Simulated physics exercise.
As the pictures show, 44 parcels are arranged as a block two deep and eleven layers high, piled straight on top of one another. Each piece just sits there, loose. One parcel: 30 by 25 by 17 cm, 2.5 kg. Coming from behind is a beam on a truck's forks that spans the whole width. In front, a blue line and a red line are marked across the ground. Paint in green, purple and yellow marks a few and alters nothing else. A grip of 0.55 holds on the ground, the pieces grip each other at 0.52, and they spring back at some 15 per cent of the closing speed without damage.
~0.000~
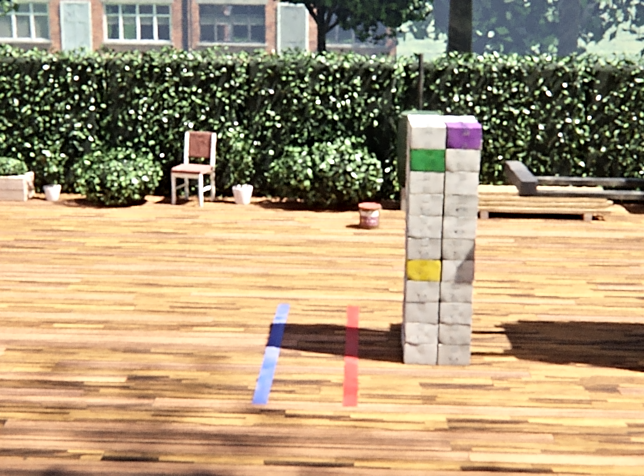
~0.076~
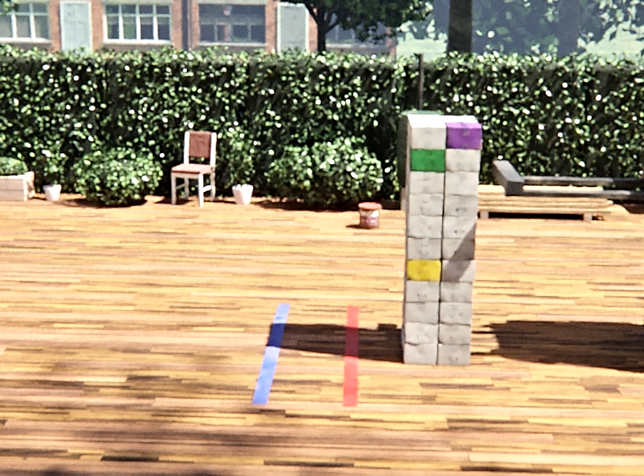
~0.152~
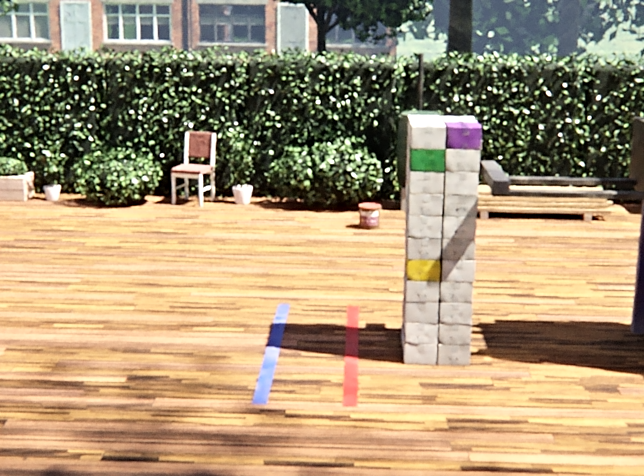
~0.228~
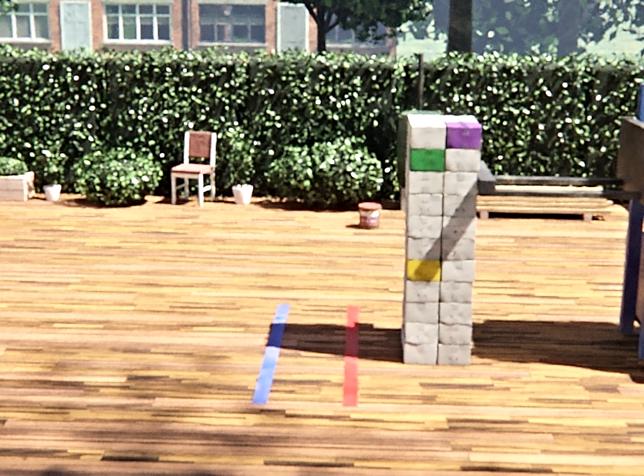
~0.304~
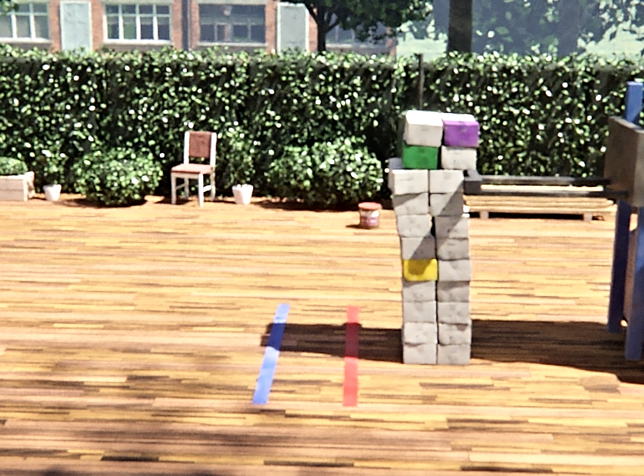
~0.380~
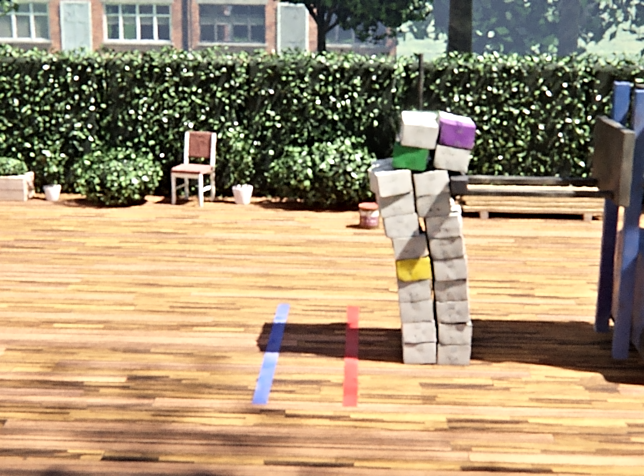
A beam on a truck's forks moves left and pushes the upper blocks of a stack leftward.
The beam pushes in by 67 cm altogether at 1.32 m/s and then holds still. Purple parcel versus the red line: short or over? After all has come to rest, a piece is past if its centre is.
Short.
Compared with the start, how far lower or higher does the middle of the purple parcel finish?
25 centimetres lower, roughly.
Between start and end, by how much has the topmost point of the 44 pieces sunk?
Roughly 20 centimetres.
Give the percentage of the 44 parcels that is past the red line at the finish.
Near 50 per cent.
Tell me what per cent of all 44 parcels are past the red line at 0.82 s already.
At that moment 35 per cent.
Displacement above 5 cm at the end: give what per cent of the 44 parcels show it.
80 percent of them have shifted.
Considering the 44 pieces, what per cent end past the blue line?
I'd put it at around 30 per cent of them.
After 0.56 s, 2 of the 44 parcels past the red line; purple parcel leaning 20°; green parcel leaning 26°.
After 0.82 s, 16 of the 44 parcels past the red line; purple parcel leaning 63°, 23 cm lower; yellow parcel leaning 50°, 12 cm lower.
After 1.26 s, 23 of the 44 parcels past the red line; purple parcel on its side; yellow parcel on its side.
At rest (2.5 s), 23 of the 44 parcels past the red line; purple parcel on its side; yellow parcel on its side; green parcel 1.51 m lower. As the last picture would show them, middles, purple parcel near (449, 170), yellow parcel near (306, 340).
